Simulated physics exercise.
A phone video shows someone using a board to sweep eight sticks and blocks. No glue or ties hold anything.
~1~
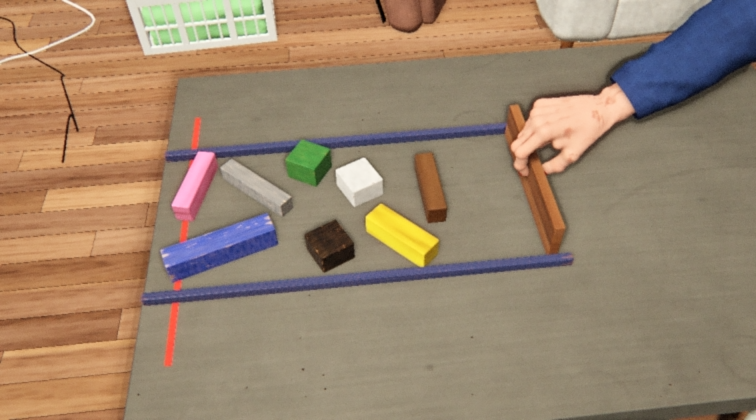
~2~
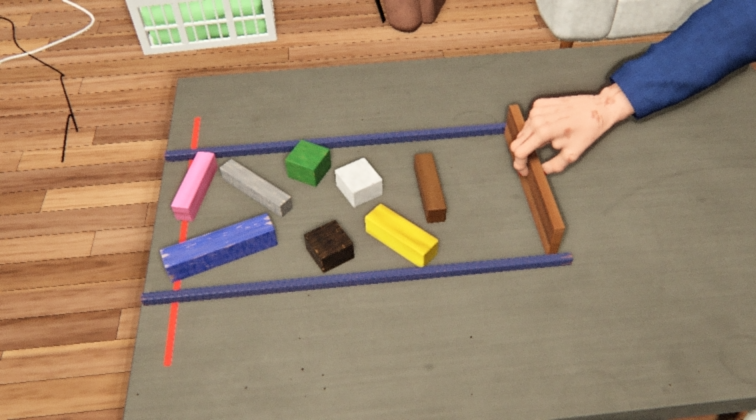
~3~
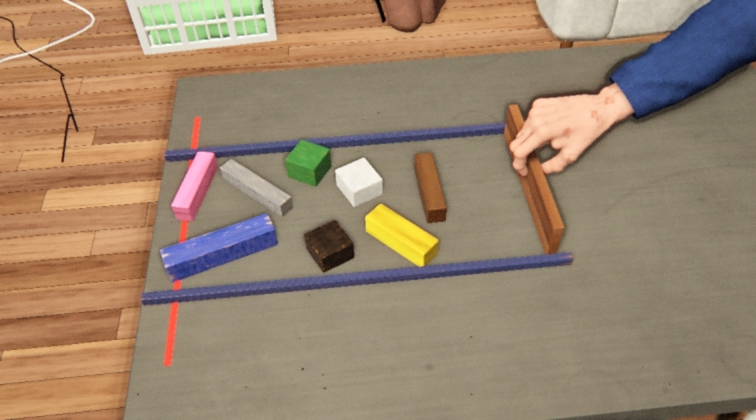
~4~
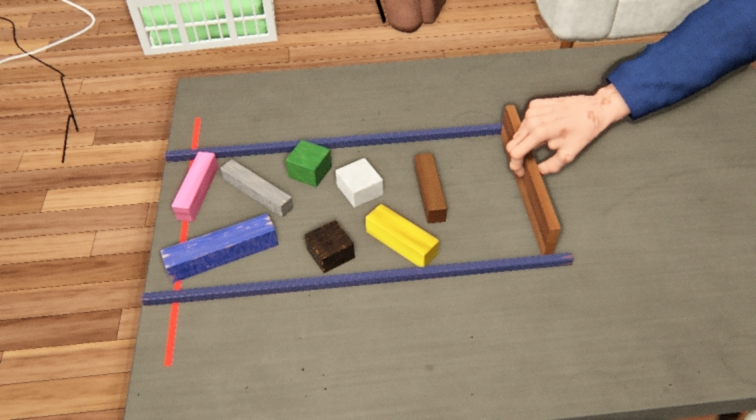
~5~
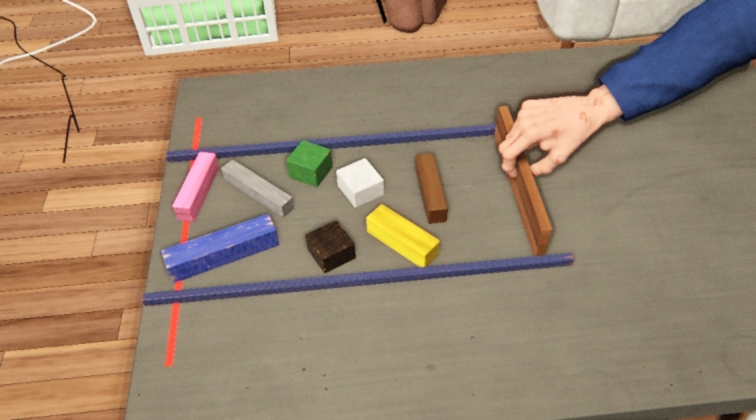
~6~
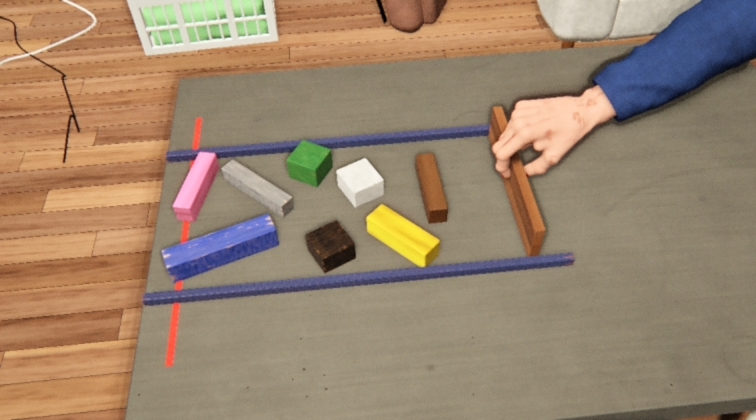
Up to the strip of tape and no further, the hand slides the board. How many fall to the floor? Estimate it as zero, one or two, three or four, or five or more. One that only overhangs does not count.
Estimate: Five or more fall off.
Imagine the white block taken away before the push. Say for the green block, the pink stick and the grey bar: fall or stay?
The green block: Remains. The pink stick: Drops. The grey bar: Drops.
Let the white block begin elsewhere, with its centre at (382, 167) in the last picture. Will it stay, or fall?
I reckon from there it stays aboard.
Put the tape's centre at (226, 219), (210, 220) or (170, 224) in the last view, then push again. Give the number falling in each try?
Result per try: 2; 3; 7.
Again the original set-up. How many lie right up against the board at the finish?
It's 3 of them.
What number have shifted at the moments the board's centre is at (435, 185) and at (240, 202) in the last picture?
It comes to 1 for the first spot, 8 for the other.
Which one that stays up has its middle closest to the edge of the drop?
Closest at the end: The yellow stick.
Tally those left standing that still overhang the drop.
2 overhanging.
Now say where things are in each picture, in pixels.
Pink stick (196, 186); blue bar (221, 247); grey bar (257, 188); board (532, 176); tape (185, 222), in the first picture.
Blue bar (221, 248); yellow stick (401, 236), in the second picture.
Grey bar (256, 187); black block (330, 246), in the third picture.
Pink stick (196, 186); brown stick (430, 187), in the fourth picture.
Blue bar (222, 248); white block (360, 183), in the fifth picture.
Pink stick (197, 186); blue bar (222, 248); grey bar (257, 188); board (514, 178); tape (186, 222), in the sixth picture.
A little later, none off yet; pink stick at rest near (197, 186); blue bar at rest near (222, 248); grey bar at rest near (257, 188).
Next, none off yet; pink stick at rest near (197, 186); blue bar at rest near (222, 248); grey bar moving near (248, 192).
Later still, none off yet; pink stick shifted a little near (160, 189); blue bar shifted about its own width near (134, 261); grey bar shifted about its own width near (176, 199).
When it is over, the number that fall off is five or more; down, white block, black block, grey bar, blue bar and pink stick.
